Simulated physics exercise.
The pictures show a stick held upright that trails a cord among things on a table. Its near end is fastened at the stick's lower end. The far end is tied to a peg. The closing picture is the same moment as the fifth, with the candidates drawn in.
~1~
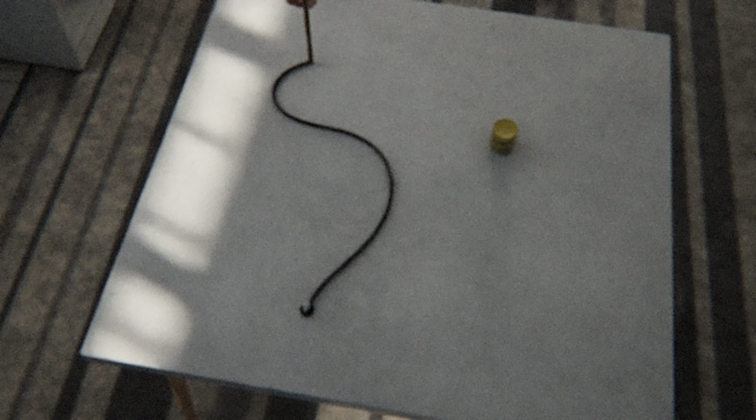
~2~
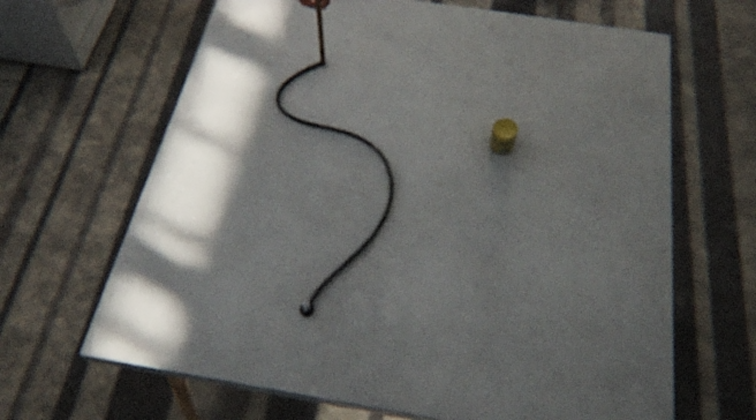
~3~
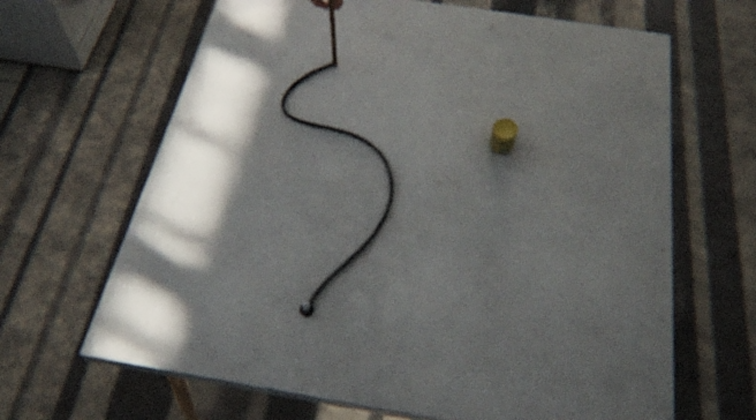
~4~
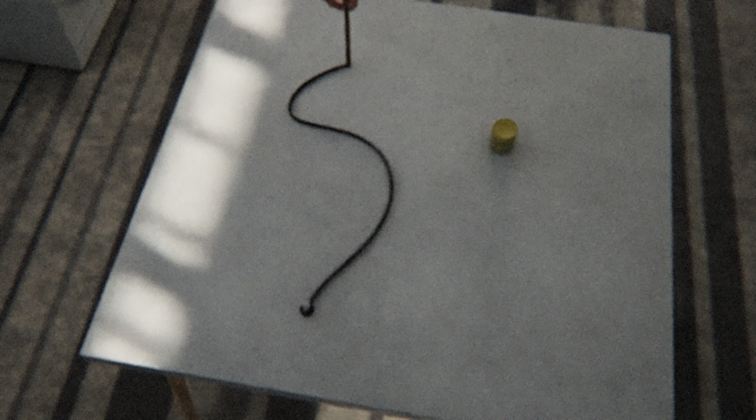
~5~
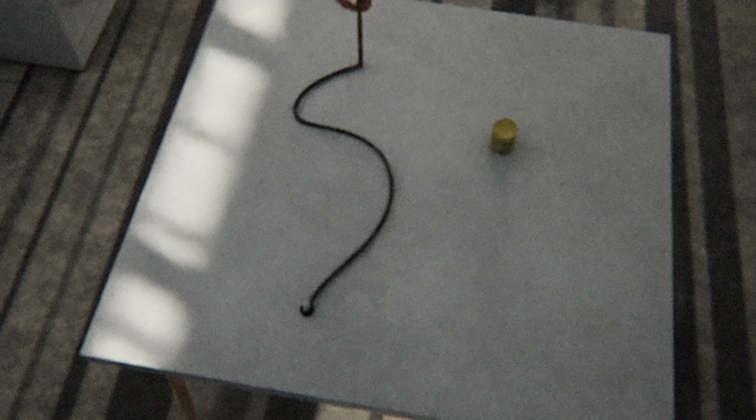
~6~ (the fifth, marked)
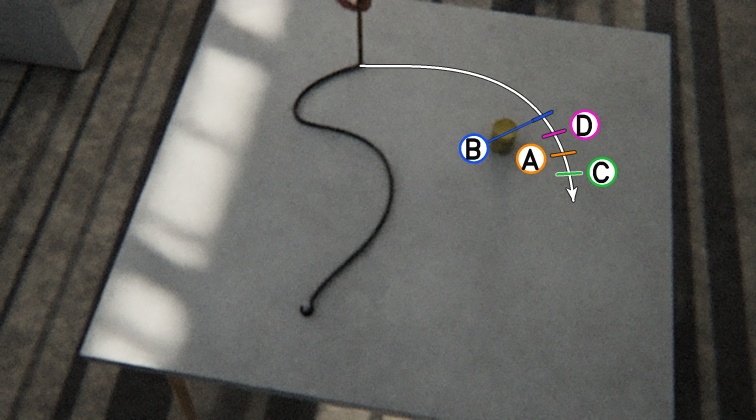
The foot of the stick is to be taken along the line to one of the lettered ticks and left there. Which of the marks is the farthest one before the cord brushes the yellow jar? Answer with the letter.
It should halt at A.
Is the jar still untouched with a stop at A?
Yes.
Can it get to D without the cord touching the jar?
For that mark, yes.
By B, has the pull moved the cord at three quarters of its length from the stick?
No.
On the marked copy, A at (563, 154); B at (542, 116); C at (569, 174); D at (554, 134); the route from (361, 66) via (508, 88) to (573, 201).
Following A. Soon after the start, foot of the stick (446, 69), middle of the cord (380, 154).
Later, foot of the stick (523, 99), middle of the cord (380, 154).
In the end, foot of the stick (563, 154), middle of the cord (387, 153); nothing has been touched.
As for the rest, B is safe but short; C brings the cord against the jar; D is safe but short.
